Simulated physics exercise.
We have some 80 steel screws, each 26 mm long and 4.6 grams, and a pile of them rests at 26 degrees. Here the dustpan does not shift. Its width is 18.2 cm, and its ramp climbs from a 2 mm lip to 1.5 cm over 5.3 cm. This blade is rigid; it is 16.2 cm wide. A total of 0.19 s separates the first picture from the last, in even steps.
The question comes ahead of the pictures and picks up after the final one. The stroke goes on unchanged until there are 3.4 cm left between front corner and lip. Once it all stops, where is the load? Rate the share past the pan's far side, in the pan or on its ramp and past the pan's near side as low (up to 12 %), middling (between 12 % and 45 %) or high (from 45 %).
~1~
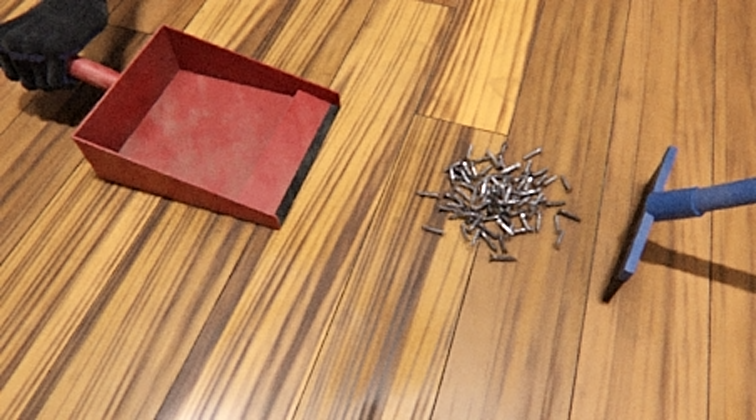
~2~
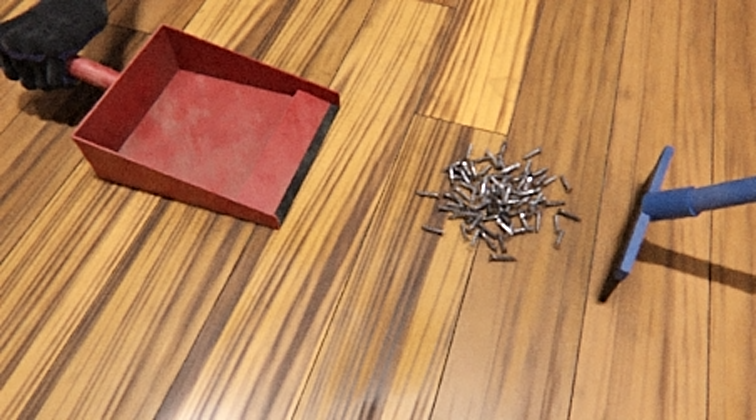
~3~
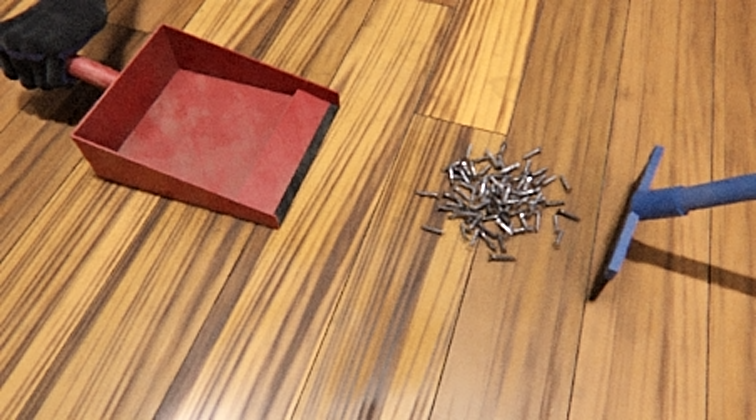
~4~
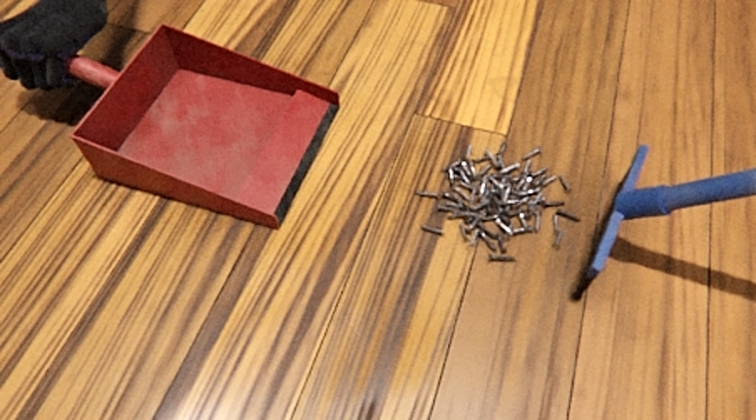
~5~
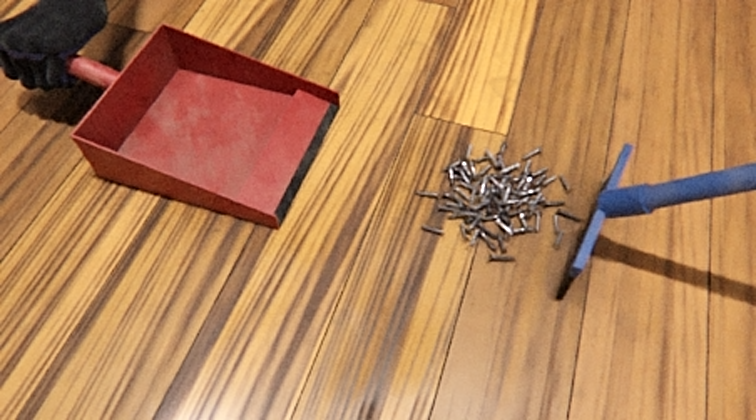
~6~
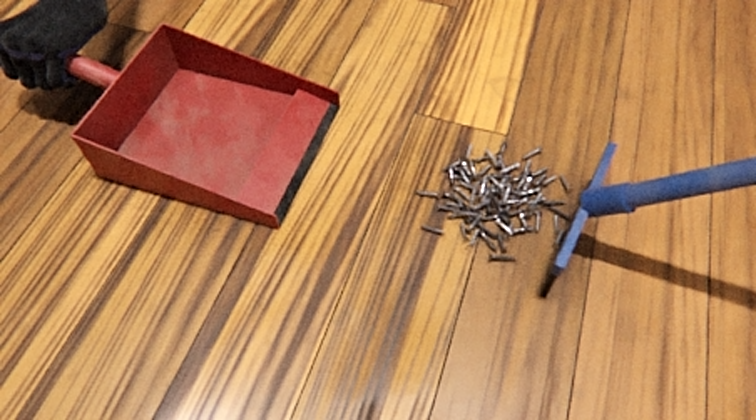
Shares - far side: Low; pan: Low; near side: Low.
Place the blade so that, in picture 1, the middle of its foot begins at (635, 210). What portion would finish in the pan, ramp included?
Roughly 5 percent would end up there.
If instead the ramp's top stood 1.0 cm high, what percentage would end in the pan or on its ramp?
Something like 0 per cent, ramp included.
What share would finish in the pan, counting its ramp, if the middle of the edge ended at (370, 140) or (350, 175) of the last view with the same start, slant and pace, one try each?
Roughly 5 per cent for the first try and 0 per cent for the second.
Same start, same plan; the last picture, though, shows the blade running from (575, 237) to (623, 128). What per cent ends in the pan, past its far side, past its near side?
Pan: 0, far side: 40, near side: 0.
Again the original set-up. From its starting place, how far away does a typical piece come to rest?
16 cm or so.
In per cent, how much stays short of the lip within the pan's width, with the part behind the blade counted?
About 90 per cent.
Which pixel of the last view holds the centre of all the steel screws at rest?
Centre at rest, approx.: (346, 171) px.
Then, 0.30 s after the last picture, middle of the blade 17 cm from the lip; 0 % over the lip, far side 5 %, near side 0 %.
Then, 0.49 s after the last picture, middle of the blade 10 cm from the lip; 0 % over the lip, far side 10 %, near side 0 %.
Then, 0.81 s after the last picture, middle of the blade 5 cm from the lip; 0 % over the lip, far side 10 %, near side 0 %.
In the end, far side 10 %, pan 0 %, near side 0 %, in front of the lip or behind the blade 90 %.
